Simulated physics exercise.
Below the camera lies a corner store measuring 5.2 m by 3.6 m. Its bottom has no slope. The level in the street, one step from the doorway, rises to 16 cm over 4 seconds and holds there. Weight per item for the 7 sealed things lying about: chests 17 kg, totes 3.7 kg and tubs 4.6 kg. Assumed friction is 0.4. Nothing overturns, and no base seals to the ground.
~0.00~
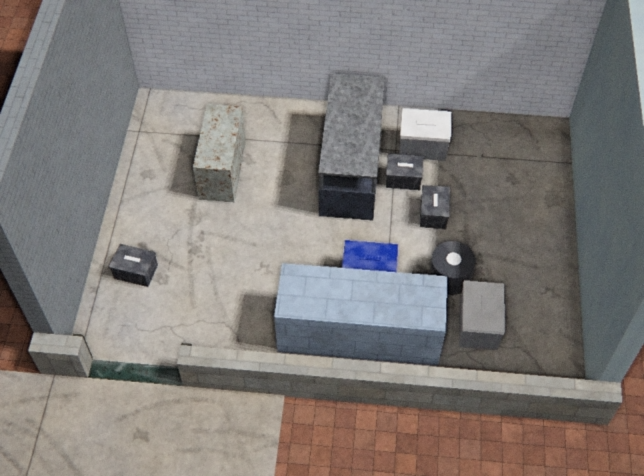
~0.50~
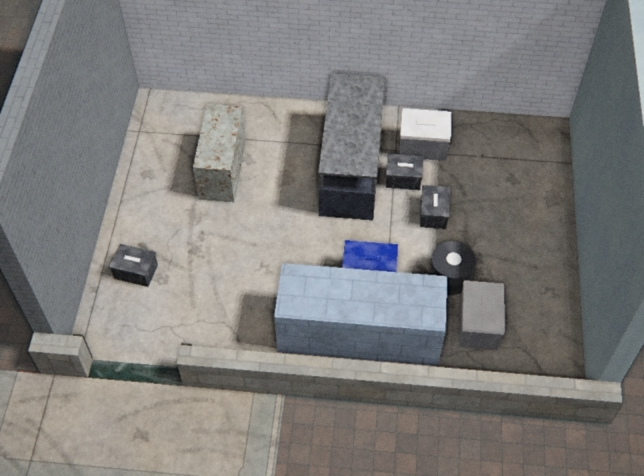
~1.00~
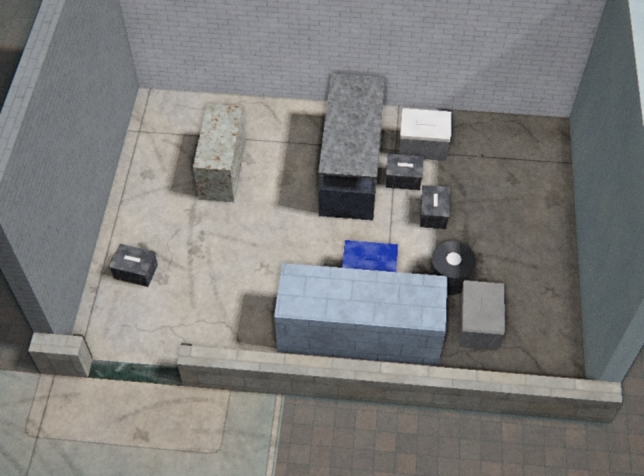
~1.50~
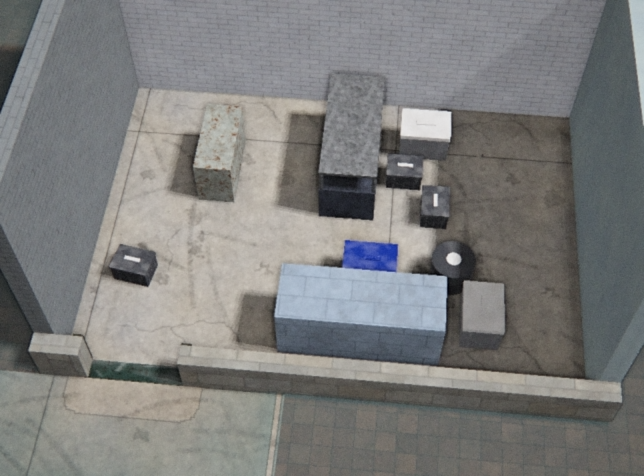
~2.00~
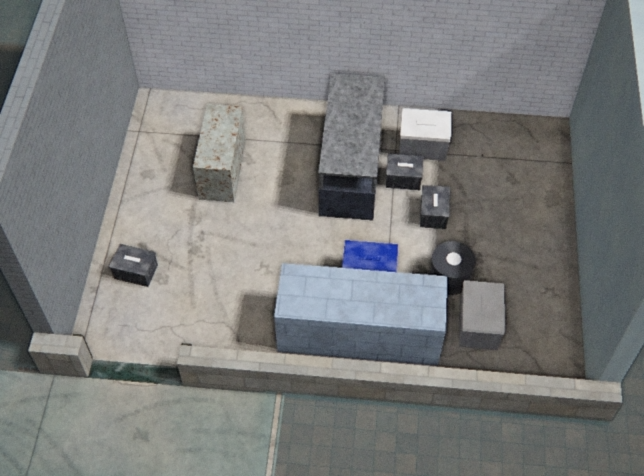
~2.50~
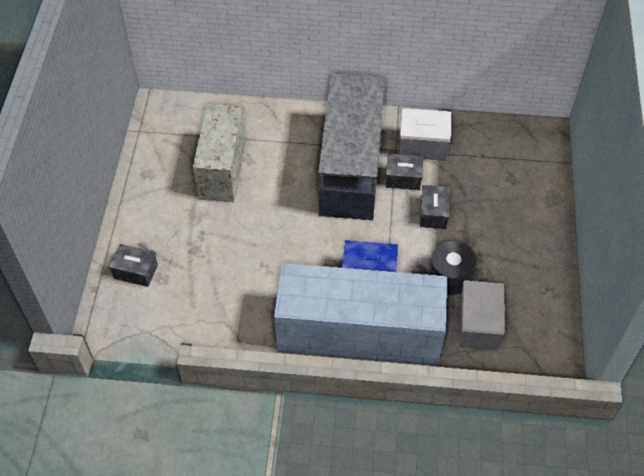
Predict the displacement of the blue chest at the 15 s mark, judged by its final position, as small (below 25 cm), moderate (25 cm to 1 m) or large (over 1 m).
Small.
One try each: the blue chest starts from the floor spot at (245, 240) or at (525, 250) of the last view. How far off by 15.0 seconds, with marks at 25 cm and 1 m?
At the first spot it edges a bit, and at the second it keeps its spot.
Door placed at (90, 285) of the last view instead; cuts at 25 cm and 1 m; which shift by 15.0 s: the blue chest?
Outcome: The blue chest barely moves.
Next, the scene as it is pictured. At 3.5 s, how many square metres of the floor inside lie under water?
Close to 1.5 m2, I'd say.
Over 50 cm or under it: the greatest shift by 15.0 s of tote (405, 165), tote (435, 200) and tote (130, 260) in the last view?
The first is lower, the second higher and the third higher.
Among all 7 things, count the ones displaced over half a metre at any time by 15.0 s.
2.
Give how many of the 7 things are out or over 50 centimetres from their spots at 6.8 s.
I count 1 of them.
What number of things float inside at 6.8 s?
At that moment it comes to 1.
After 3.5 s the blue chest is near (370, 258), 0.0 m from its start, aground; 0 afloat.
After 6.8 s the blue chest is near (370, 258), 0.0 m from its start, aground; 1 afloat.
After 11.0 s the blue chest is near (370, 258), 0.0 m from its start, aground; 1 afloat.
After 15.0 s the blue chest is near (372, 258), 0.0 m from its start, aground; 3 afloat.
